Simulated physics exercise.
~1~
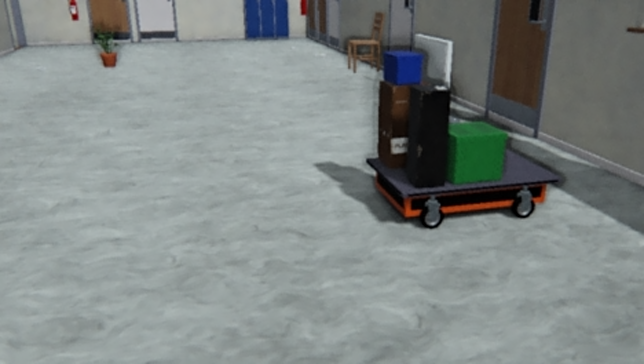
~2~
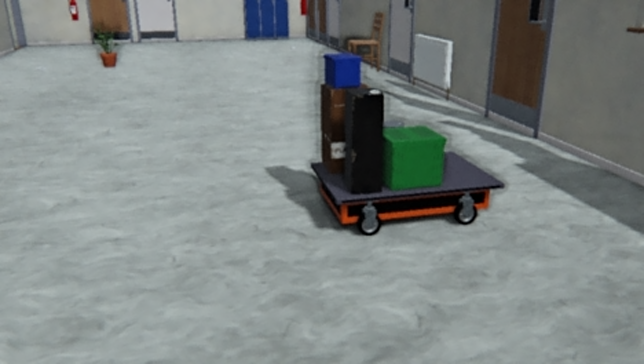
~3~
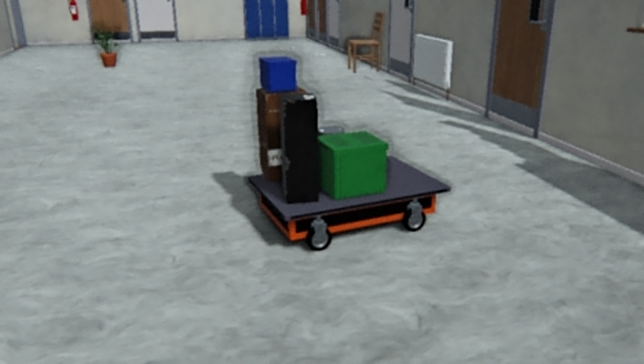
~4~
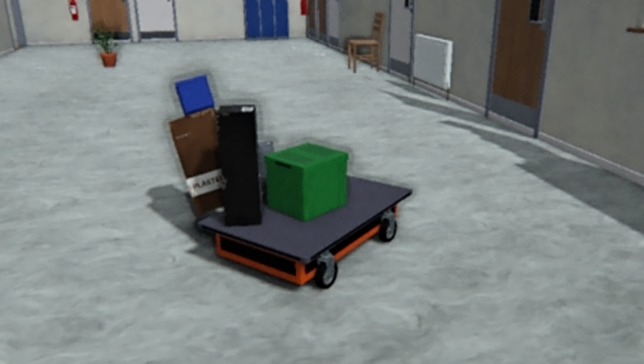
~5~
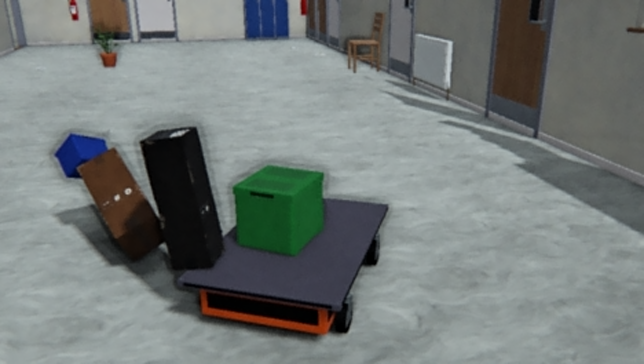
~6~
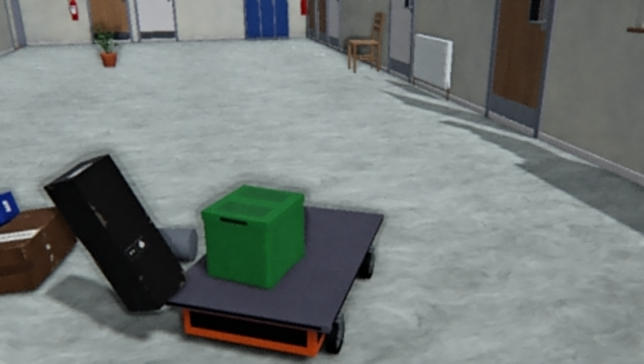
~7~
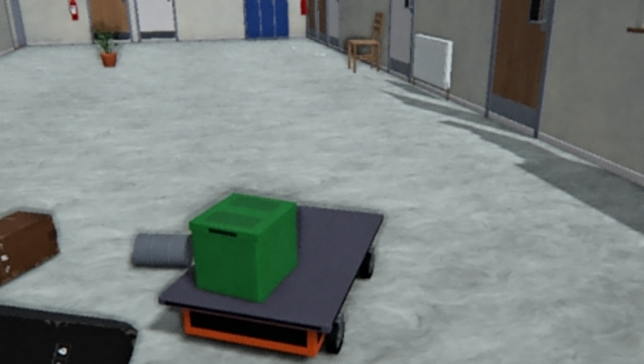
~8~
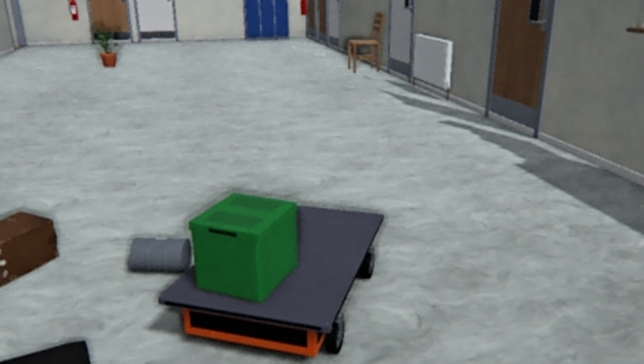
In a wide, pale-floored corridor with doors along the right wall, a flat cart rolls toward the left and nearer, carrying a green tote, a tall black box and a brown box with a blue tote above it. As the cart swings round toward the viewer, the brown box leans and the blue tote tilts with it. Both tumble off the left side, and the black box tips after them while a grey canister lies beside the deck. The cart stops, and the black box drops flat on the floor. Only the green tote remains aboard, upright near the deck's left edge.
